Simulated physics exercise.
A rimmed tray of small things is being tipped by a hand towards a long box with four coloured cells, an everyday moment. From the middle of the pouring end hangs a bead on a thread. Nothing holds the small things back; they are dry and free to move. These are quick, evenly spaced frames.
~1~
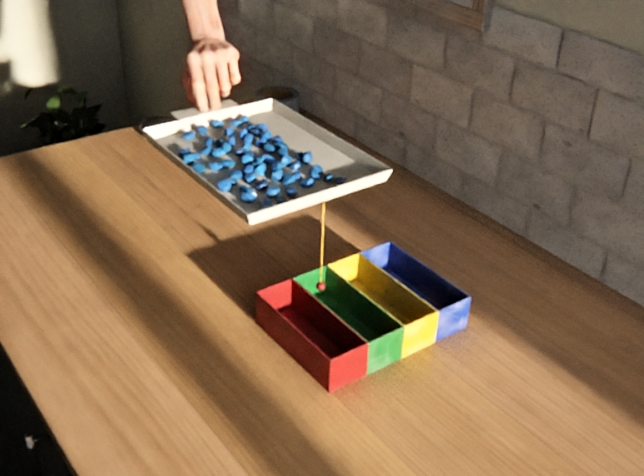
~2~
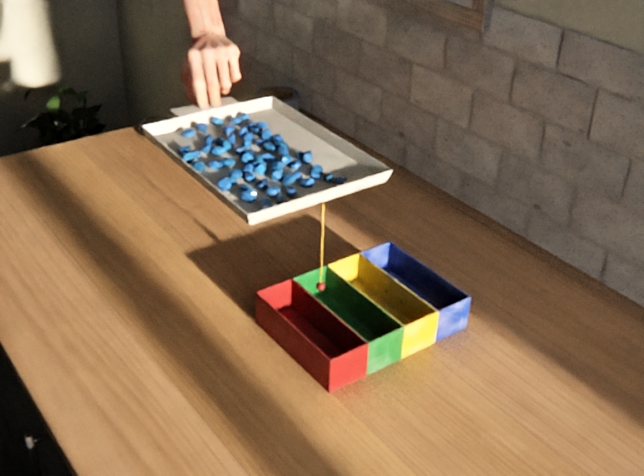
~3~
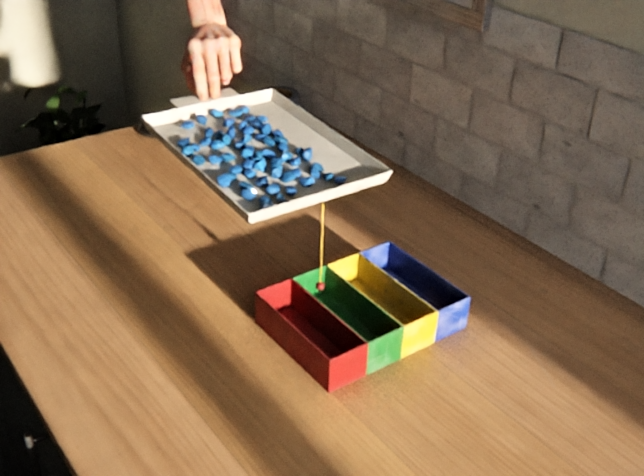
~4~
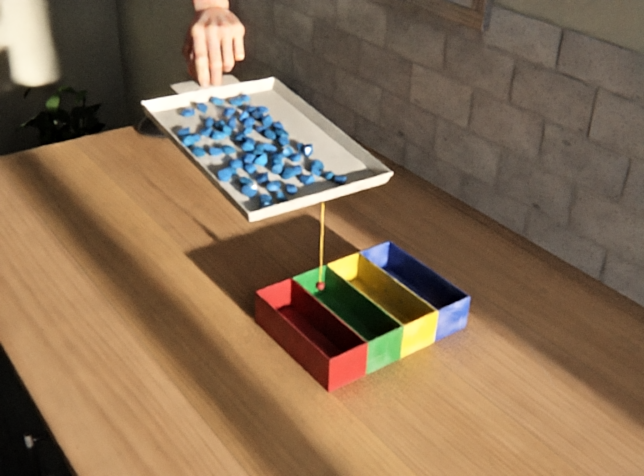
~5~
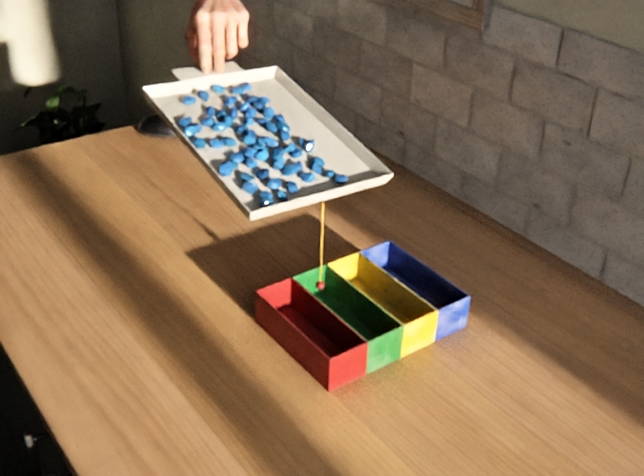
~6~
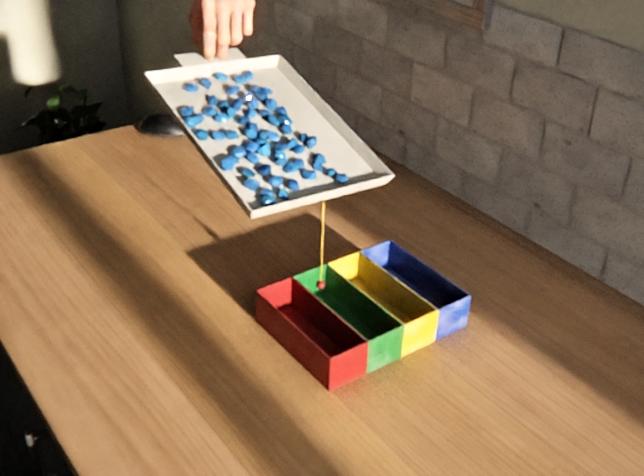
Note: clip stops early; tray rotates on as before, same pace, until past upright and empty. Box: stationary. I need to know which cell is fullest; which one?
That is the yellow cell.
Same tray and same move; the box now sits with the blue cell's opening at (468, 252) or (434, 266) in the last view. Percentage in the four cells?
Close to 60 per cent, followed by close to 80 per cent.
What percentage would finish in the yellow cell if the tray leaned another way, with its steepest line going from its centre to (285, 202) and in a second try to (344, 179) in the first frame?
First case about 0 percent; second case about 60 percent.
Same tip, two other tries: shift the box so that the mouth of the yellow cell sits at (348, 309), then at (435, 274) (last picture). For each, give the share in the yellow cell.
You'd get near 20 per cent and afterwards near 0 per cent.
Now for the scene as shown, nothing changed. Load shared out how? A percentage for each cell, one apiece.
Shares in percent - red cell 20, green cell 20, yellow cell 40, blue cell 10.
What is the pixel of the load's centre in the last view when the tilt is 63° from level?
Roughly (349, 179).
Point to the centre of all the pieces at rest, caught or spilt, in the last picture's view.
Somewhere around (376, 329) in the final view.
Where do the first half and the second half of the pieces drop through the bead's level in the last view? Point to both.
Roughly at (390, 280) first, and then at (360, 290).
Soon after the last picture, tray tipped steeply; nearly all on the tray; a small part falling or outside the box.
A little later, tray tipped past a quarter turn; about half on the tray; about a quarter in the yellow cell; a small part in the blue cell; a small part in the red cell; a small part in the green cell; a small part falling or outside the box.
Later still, tray tipped past a quarter turn; about a third in the yellow cell; about a quarter in the red cell; about a quarter in the green cell; a small part in the blue cell; a small part falling or outside the box.
At rest, tray tipped past a quarter turn; about a third in the yellow cell; about a quarter in the red cell; about a quarter in the green cell; a small part in the blue cell; a small part outside the box.
